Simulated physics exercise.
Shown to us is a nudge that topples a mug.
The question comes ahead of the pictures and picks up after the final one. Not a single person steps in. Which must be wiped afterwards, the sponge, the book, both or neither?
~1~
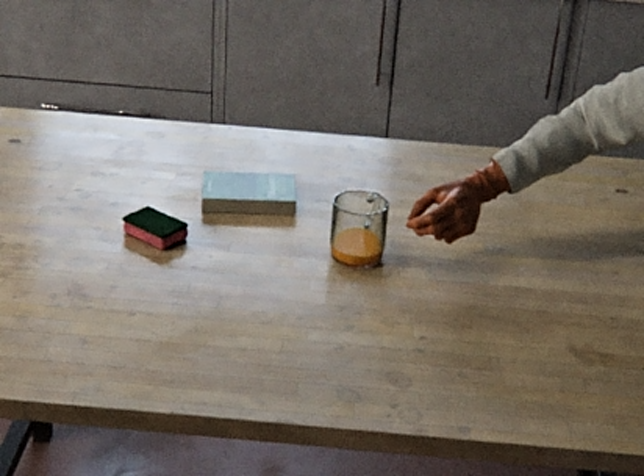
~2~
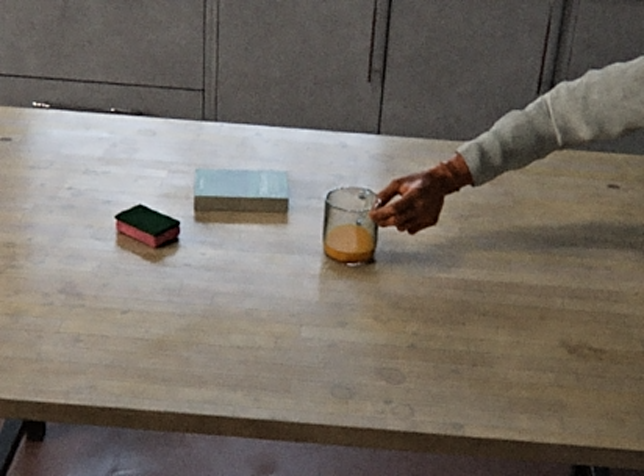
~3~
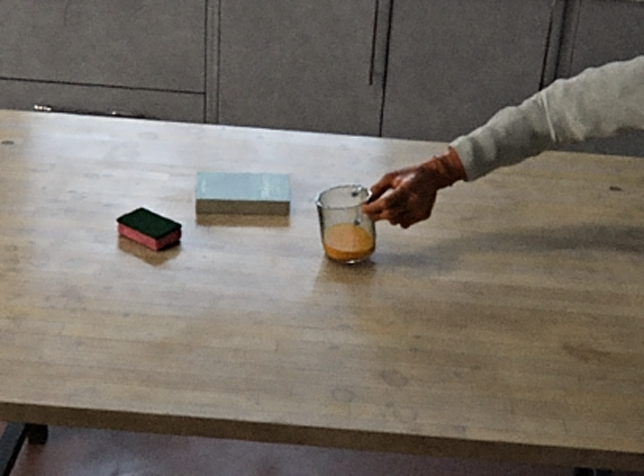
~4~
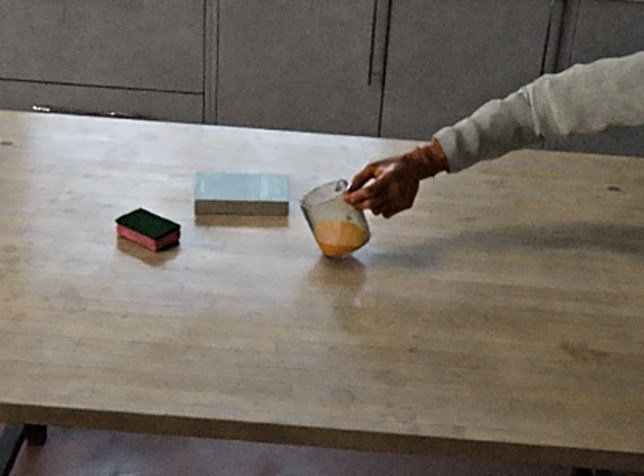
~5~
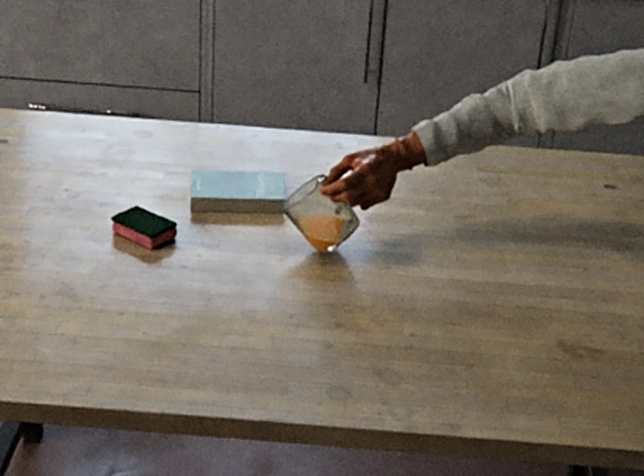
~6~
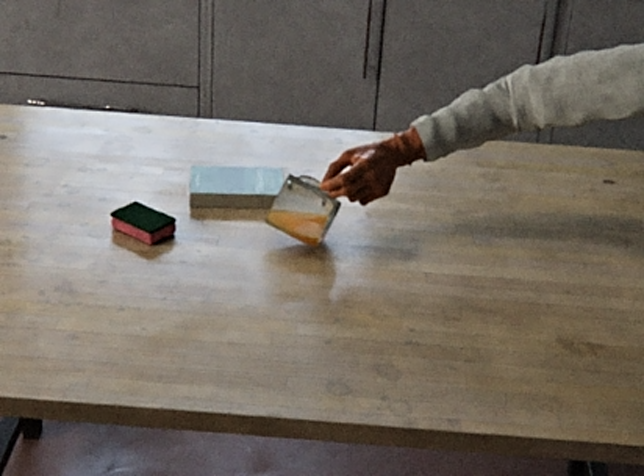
As I see it, the sponge will most likely meet the spill, the book will most likely meet the spill.
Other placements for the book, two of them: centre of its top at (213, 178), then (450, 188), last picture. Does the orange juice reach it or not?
First placement: It meets the spill; second placement: It misses the spill.
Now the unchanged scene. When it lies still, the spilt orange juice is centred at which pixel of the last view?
Its centre ends up near (150, 211) in the last picture.
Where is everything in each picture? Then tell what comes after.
In the first frame, it stands upright; mug (359, 227) about a quarter full; sponge (155, 220); book (249, 186).
In the second frame, pushed off balance; mug about a quarter full, surface at (350, 240).
In the third frame, pushed off balance; mug (347, 222) about a quarter full; book (243, 186).
In the fourth frame, pushed off balance; mug (336, 218) tipped 25°; sponge (148, 222).
In the fifth frame, pushed off balance; mug (321, 213) tipped 45°.
In the sixth frame, it is falling; mug (302, 211) tipped 70°; sponge (143, 215); book (237, 180).
Shortly, the puddle covers about as much as a saucer; the sponge is soaking at its edge; the book is soaking at its edge.
Then, the puddle covers about as much as a plate; the sponge is soaking at its edge; the book is soaking at its edge.
At the finish, the puddle covers about as much as a plate; the sponge is soaking at its edge; the book is soaking at its edge.
